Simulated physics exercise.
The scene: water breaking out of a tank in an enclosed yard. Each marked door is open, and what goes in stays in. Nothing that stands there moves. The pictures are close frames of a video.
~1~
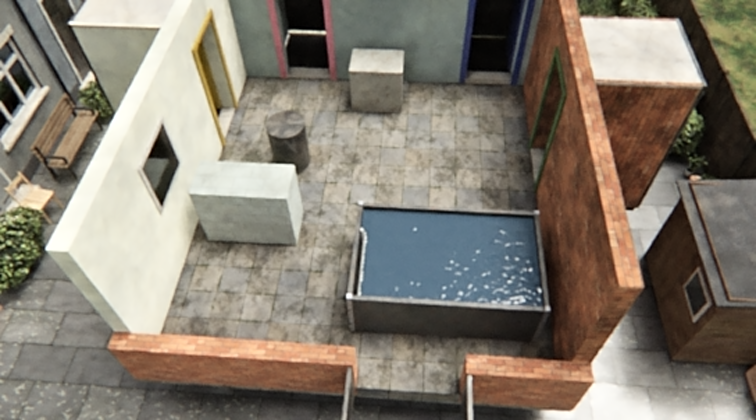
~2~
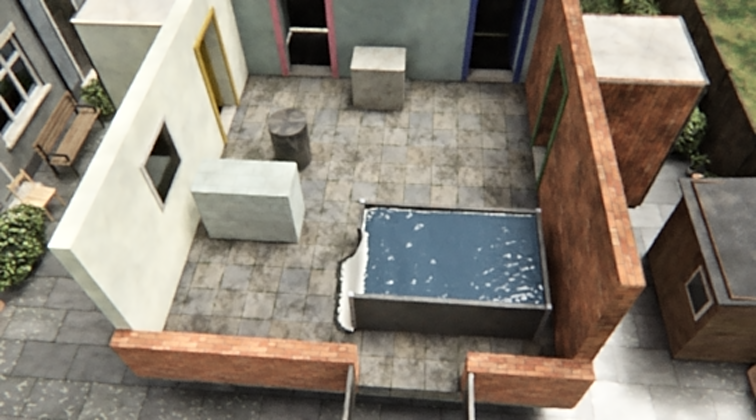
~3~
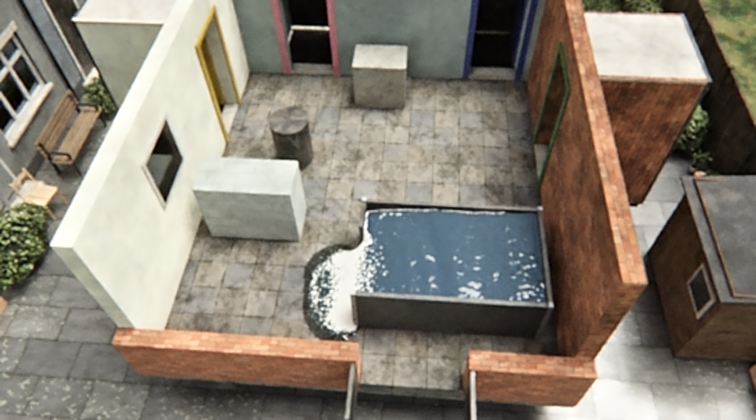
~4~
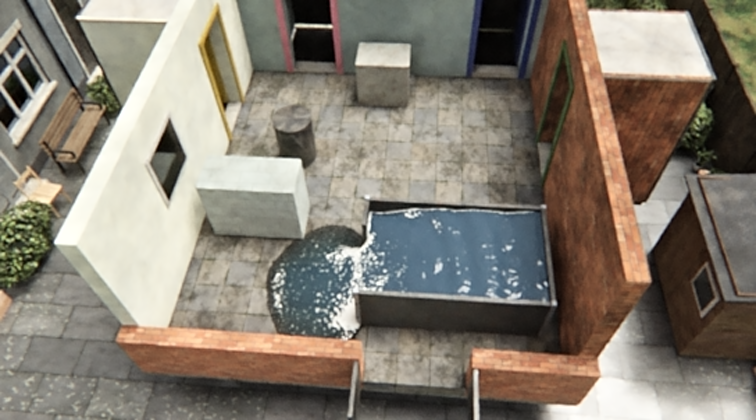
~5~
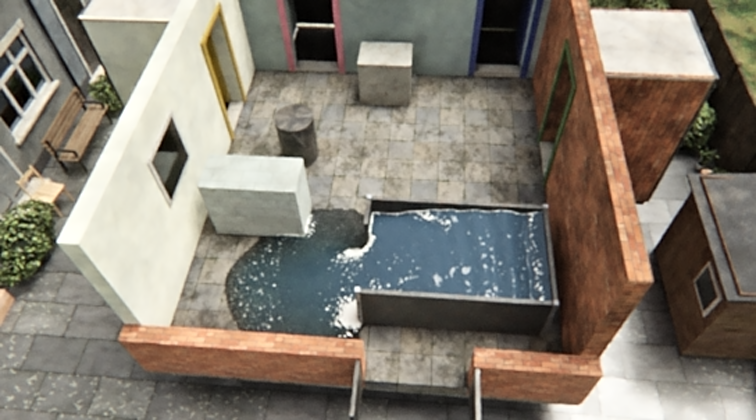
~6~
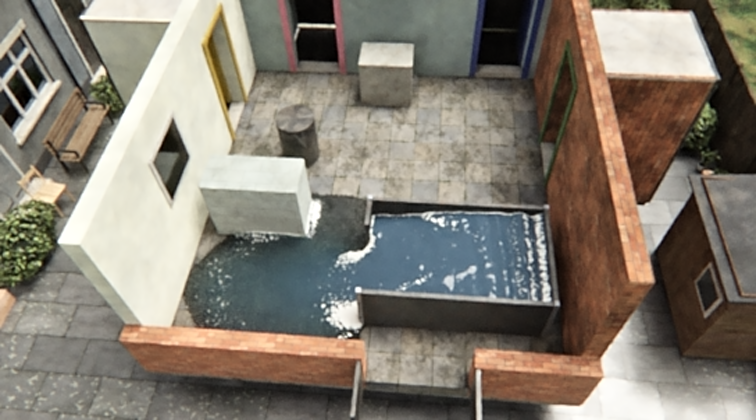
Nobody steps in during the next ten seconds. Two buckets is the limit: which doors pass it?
One by one: The pink door floods; the green door holds within the limit; the blue door holds within the limit; the yellow door floods.
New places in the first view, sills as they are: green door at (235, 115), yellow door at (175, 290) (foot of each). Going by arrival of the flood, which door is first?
I say the yellow door.
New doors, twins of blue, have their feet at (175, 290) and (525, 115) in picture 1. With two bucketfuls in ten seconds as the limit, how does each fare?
One after the other: Is over, holds.
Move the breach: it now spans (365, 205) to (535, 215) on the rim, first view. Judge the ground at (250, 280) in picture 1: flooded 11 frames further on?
At that place: Free of water.
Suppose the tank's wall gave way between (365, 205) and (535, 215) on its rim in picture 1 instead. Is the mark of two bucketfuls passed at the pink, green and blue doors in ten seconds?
My reading: Pink door takes more, green door is over, blue door lets more in.
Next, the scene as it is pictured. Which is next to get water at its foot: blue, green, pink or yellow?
First comes the yellow-painted one.
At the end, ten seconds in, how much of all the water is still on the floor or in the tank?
Close to 88 %.
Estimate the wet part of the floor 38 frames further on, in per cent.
Roughly 95 per cent.
A moment on, water covers 25 % of the floor; the pink door not reached, the green door not reached, the blue door not reached, the yellow door not reached.
Next, water covers 35 % of the floor; the pink door not reached, the green door not reached, the blue door not reached, the yellow door wet at the sill, nothing in.
Then, water covers 50 % of the floor; the pink door under two buckets in, the green door not reached, the blue door not reached, the yellow door wet at the sill, nothing in.
Later, water covers 95 % of the floor; the pink door over two buckets in, the green door wet at the sill, nothing in, the blue door wet at the sill, nothing in, the yellow door wet at the sill, nothing in.
In the end, water covers 95 % of the floor; the pink door far over two buckets in, the green door wet at the sill, nothing in, the blue door under two buckets in, the yellow door over two buckets in.
